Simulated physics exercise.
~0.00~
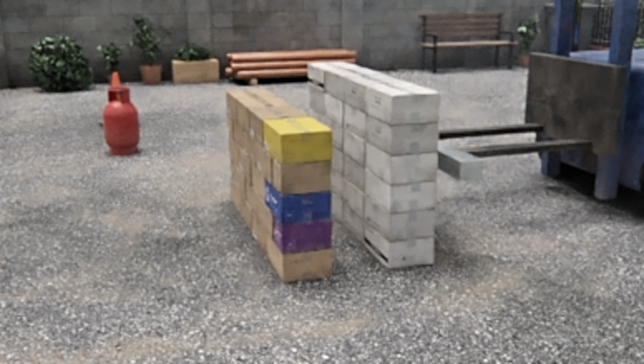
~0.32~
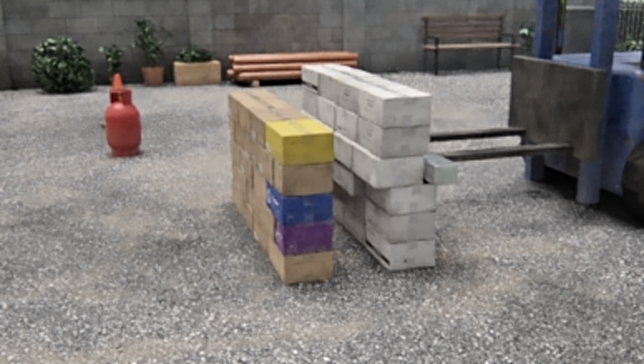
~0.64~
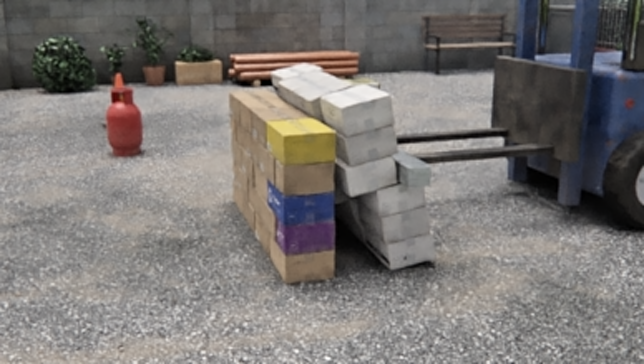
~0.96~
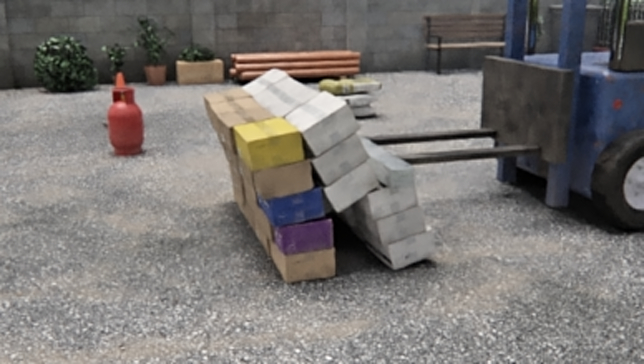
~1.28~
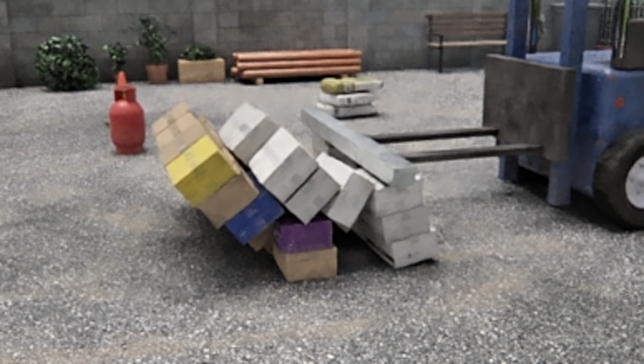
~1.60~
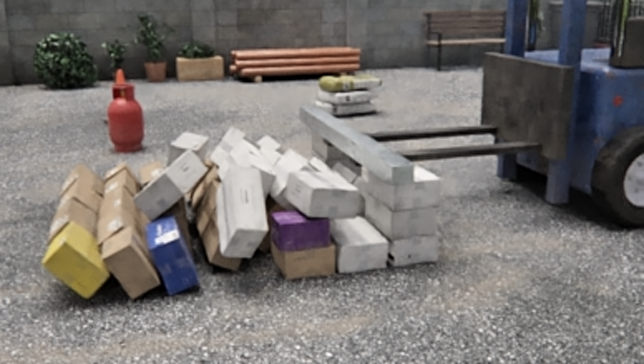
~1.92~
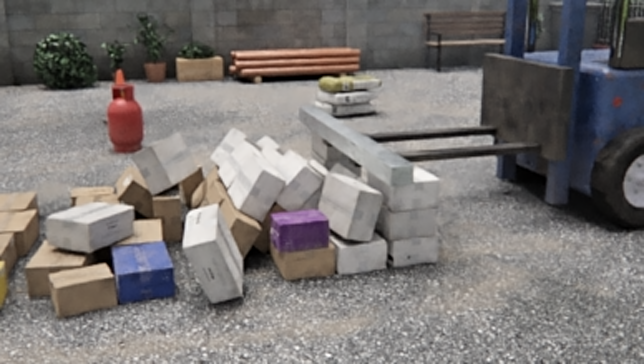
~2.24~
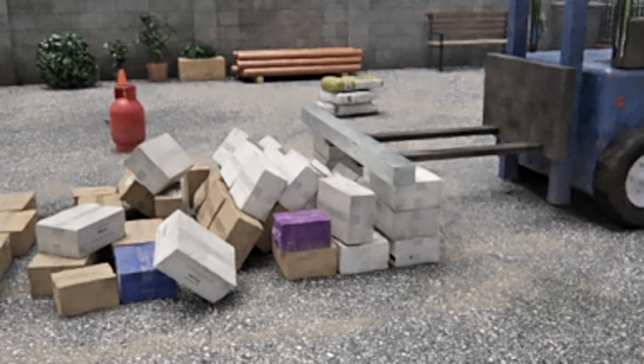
At first, a pale stack of parcels stands close beside a brown one marked with yellow, blue and purple pieces, while a blue lift truck waits at the right in a gravel yard. The truck drives left, and the beam on its forks presses into the pale stack, bending its upper part over. The pale parcels lean onto the brown stack and tip it left as the truck stops. Both stacks then topple, spilling across the gravel. The yellow and blue parcels tumble down, and the yellow one leaves view. The purple parcel stays perched on a brown one beside the heap.
